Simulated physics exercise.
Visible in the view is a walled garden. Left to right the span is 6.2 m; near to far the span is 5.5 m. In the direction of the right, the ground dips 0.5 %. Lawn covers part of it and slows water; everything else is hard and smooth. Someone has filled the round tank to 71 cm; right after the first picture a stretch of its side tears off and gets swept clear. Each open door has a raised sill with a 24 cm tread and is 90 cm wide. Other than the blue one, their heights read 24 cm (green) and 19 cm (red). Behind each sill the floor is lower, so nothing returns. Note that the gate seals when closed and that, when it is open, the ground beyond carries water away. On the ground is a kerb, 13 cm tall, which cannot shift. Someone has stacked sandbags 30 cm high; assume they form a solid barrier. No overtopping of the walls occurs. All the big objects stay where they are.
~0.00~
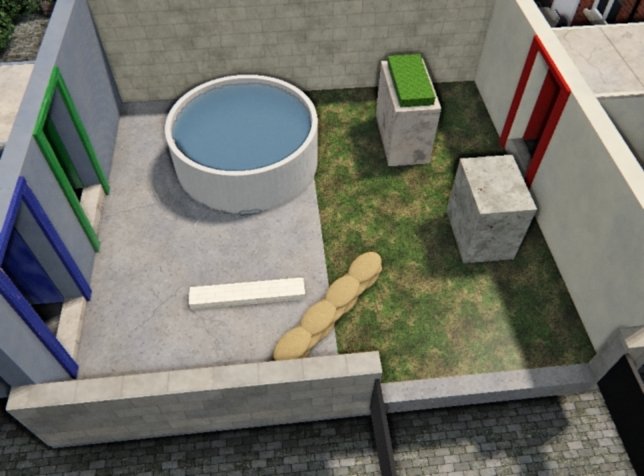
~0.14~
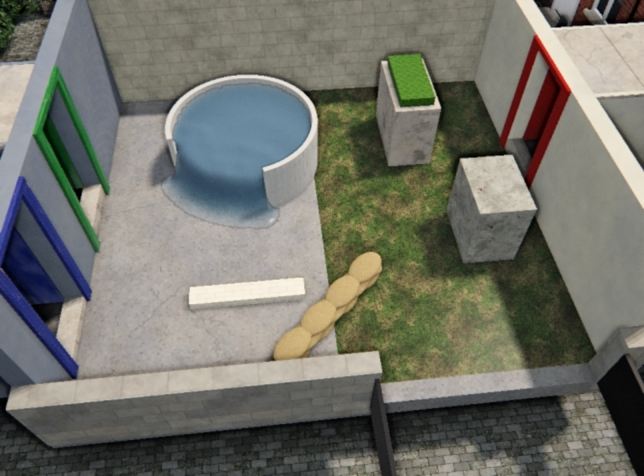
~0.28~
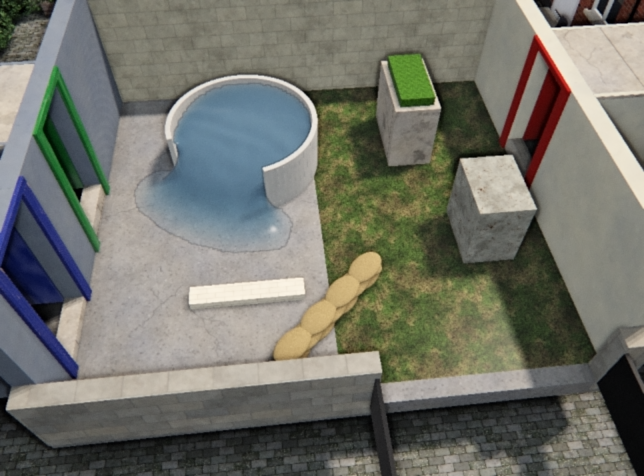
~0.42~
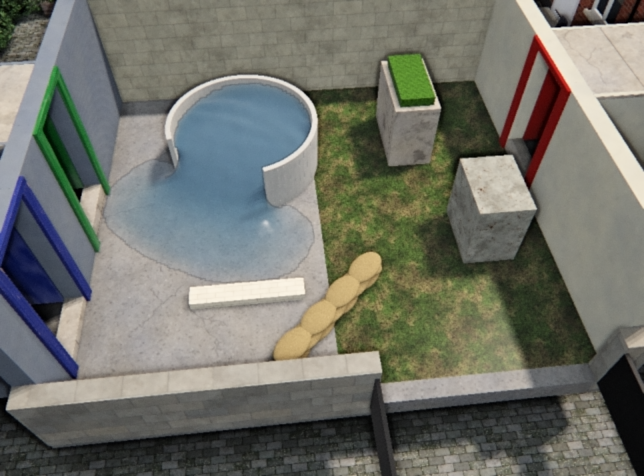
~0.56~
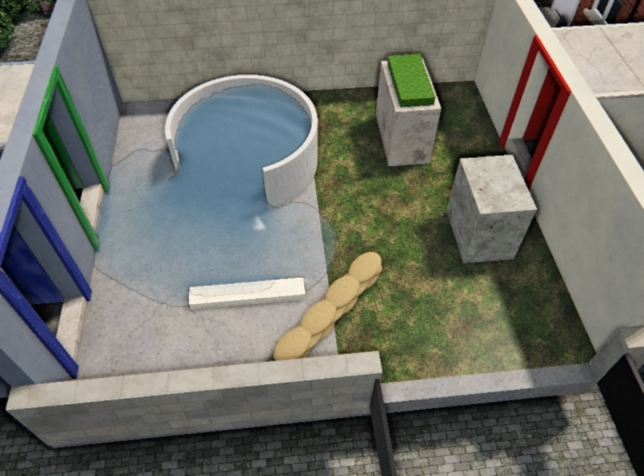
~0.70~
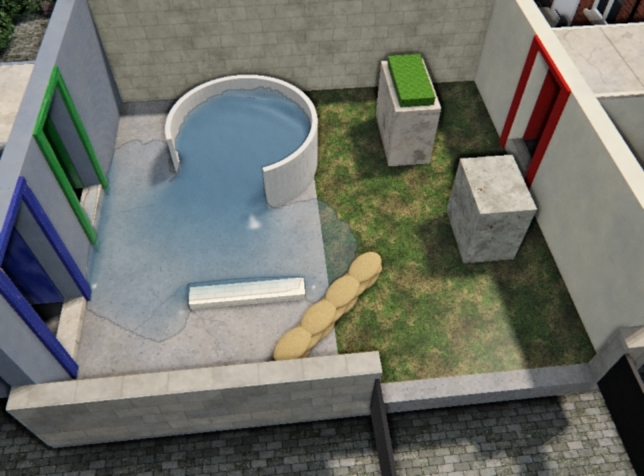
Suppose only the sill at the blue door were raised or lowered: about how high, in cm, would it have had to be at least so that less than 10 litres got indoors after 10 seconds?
It would have had to be about 30 cm high.
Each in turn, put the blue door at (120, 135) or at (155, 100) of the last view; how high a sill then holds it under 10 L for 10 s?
Minimums: Roughly 7.5 cm and 10.0 cm.
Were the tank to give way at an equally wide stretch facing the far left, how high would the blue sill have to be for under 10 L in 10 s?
In that case you'd want it roughly 10.5 cm high.
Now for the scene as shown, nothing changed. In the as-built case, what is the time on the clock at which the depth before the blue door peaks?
Approximately 3.0 s.
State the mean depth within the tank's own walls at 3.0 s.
I'd put it near 18 cm.
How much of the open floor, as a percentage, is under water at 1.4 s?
About 35 per cent.
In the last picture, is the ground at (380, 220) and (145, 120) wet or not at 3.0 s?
In that order: Wet, under water.
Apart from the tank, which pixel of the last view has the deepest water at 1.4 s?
(68, 413).
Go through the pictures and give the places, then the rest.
The first picture shows the round tank at (242, 125) is whole and still, 71 cm deep; the blue door at (50, 288) is dry.
In the second picture, the gap is at (211, 195), the front 0.3 m out at (264, 224); the back of the round tank holds 71 cm.
In the third picture, the gap is at (212, 197), the front 0.7 m out at (146, 211); the back of the round tank holds 71 cm.
In the fourth picture, the gap is at (212, 198), the front 1.2 m out at (114, 226); the back of the round tank holds 71 cm.
In the fifth picture, water pours out at (212, 199) and has run 1.6 m, to (96, 257); about 7 cm deep outside, 65 cm at the back.
In the sixth picture, the front is at (88, 303), 2.1 m from the gap at (212, 198); 6.4 m2 of floor is wet, 58 cm left at the back; 0.4 m in a straight line remain to the blue door at (50, 288).
After 1.4 s water covers 35 % of the floor, deepest (60 cm) near (68, 413); 21 cm at the blue door, 3 litres in over its 12 cm sill.
After 3.0 s water covers 55 % of the floor, deepest (36 cm) near (278, 393); 27 cm at the blue door, 88 litres in over its 12 cm sill.
After 10.0 s water covers 95 % of the floor, deepest (11 cm) near (478, 96); 6 cm at the blue door, 166 litres in over its 12 cm sill.
At the blue door as built, the water arrived by 0.8 s and peaked near 27 cm at 3.0 s.
With a sill of 27 cm, 16 litres would have come in within the 10 s; with 36.5 cm, 2 litres. So under 10 litres takes about 30 cm.
